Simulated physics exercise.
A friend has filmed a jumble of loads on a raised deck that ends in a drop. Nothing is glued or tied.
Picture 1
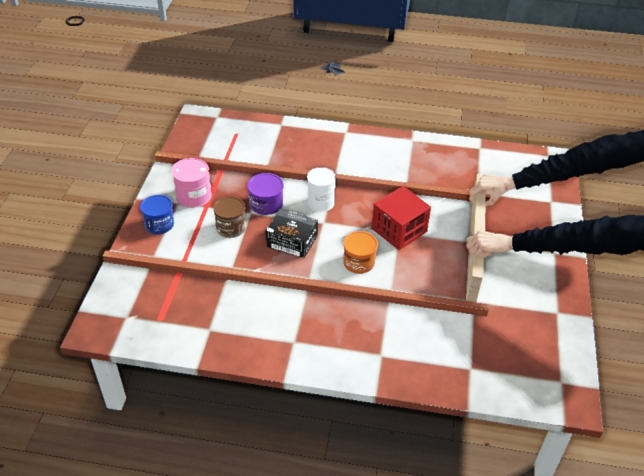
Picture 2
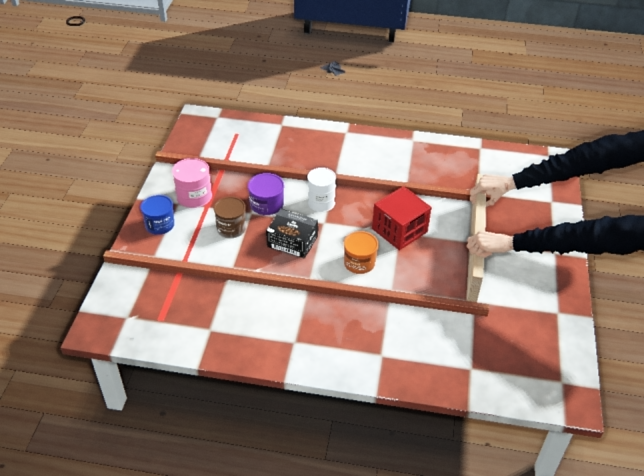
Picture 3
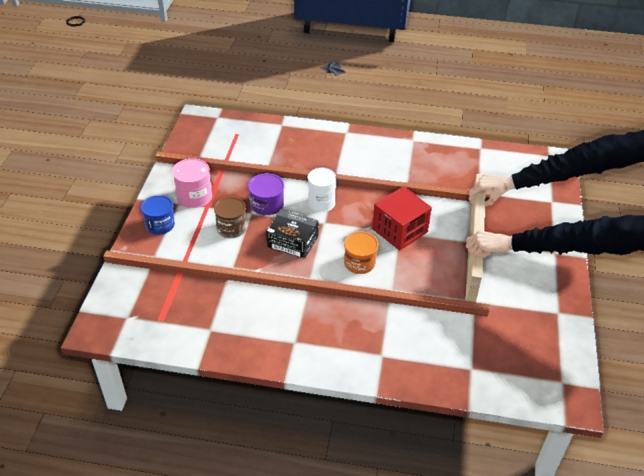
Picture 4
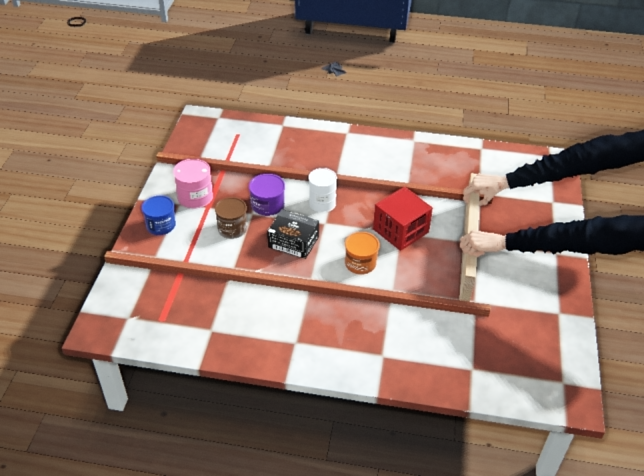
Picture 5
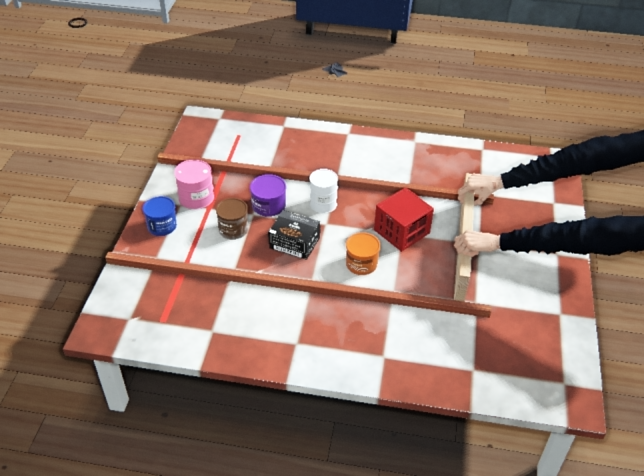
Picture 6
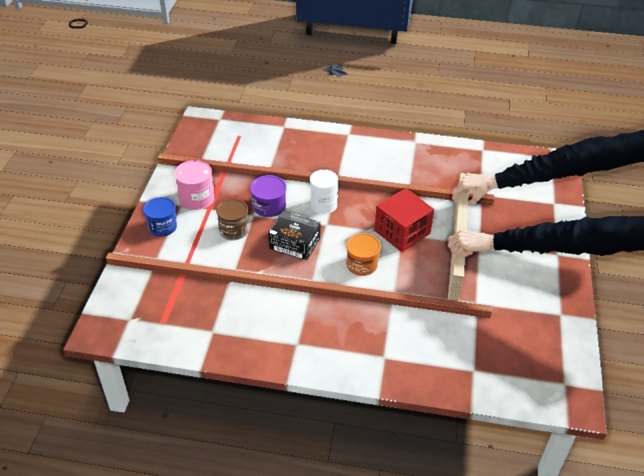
Two dark-sleeved arms reach in from the right, gripping a pale wooden plank across a red-and-white checkered table, seen from above in a wood-floored room. Between two brown rails sit blue and pink containers near a red line at left, then brown, purple and white ones, a black box, an orange container and a red crate. At first nearly still, the hands then slide the plank slightly left, while the objects stay put on the table.
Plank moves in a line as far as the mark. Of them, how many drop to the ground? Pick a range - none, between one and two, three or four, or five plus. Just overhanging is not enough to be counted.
Range: Between one and two.
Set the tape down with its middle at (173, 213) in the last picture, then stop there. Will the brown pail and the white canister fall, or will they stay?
The brown pail is gone and the white canister stays put.
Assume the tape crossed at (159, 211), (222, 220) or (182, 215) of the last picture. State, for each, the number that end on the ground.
5, 0, 4.
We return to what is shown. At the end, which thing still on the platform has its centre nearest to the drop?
Nearest at the end: The brown pail.
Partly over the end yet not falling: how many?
That adds up to 2.
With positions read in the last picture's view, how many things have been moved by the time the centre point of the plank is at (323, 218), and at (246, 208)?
I count 4 first and 8 after.
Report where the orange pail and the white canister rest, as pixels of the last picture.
Okay, so first (177, 236), and next (205, 173).
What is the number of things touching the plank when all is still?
The number is 3.
Early on, none off yet; blue pail at rest near (161, 217); pink canister at rest near (195, 185); brown pail at rest near (233, 220).
A while later, none off yet; blue pail at rest near (161, 217); pink canister at rest near (195, 185); brown pail travelled about its own width near (209, 212).
Finally, the number that fall off is one or two; lost, pink canister and blue pail.
